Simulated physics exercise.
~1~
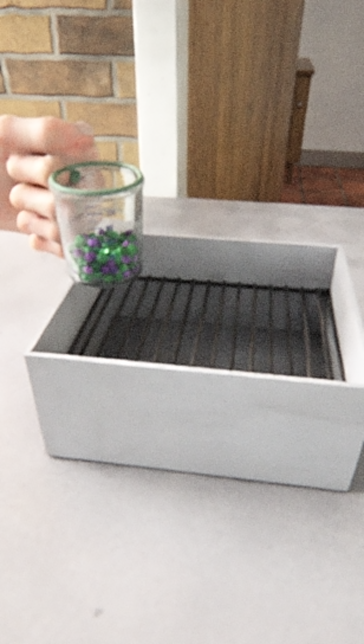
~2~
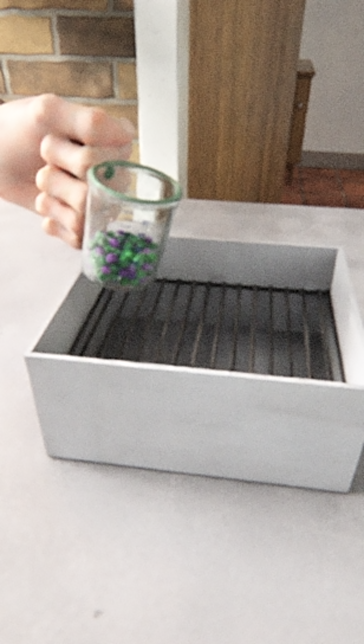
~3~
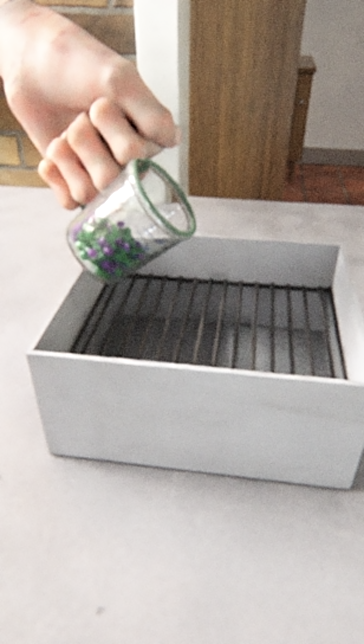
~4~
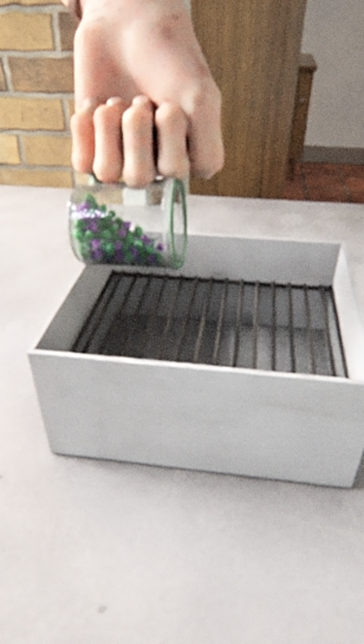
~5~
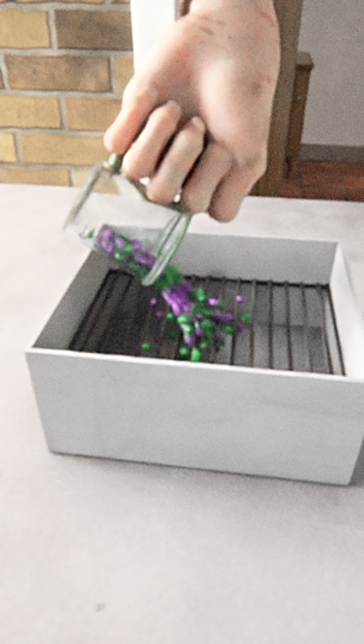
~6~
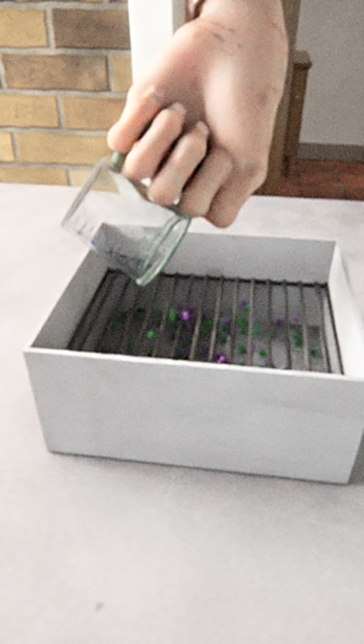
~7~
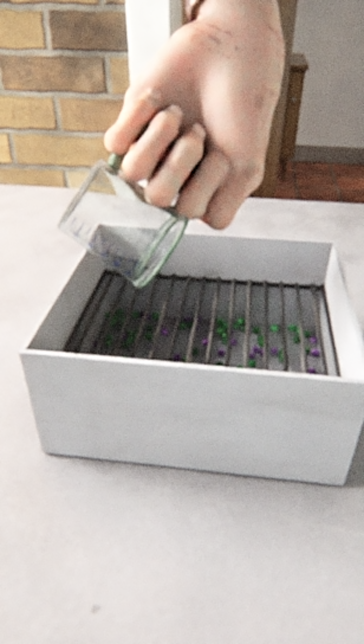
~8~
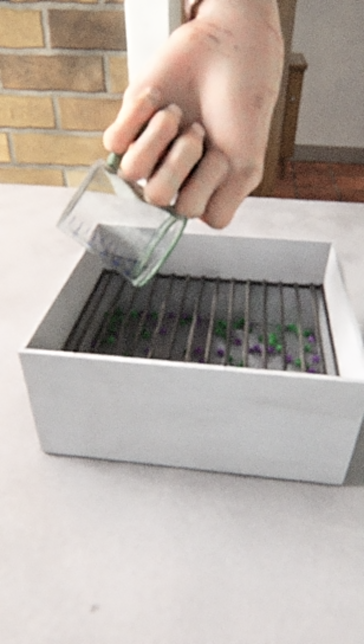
At first, a hand holds a small clear glass cup of mixed green and purple beads above the left side of a pale box fitted with a dark wire rack. The hand tilts the cup to the right until it lies on its side, with the beads still inside. It then tips the cup further, and the beads spill out in a stream onto the rack. Some show briefly on the wires while others drop through. In the end, both green and purple beads lie beneath the rack, and the hand still holds the tipped cup above the box.
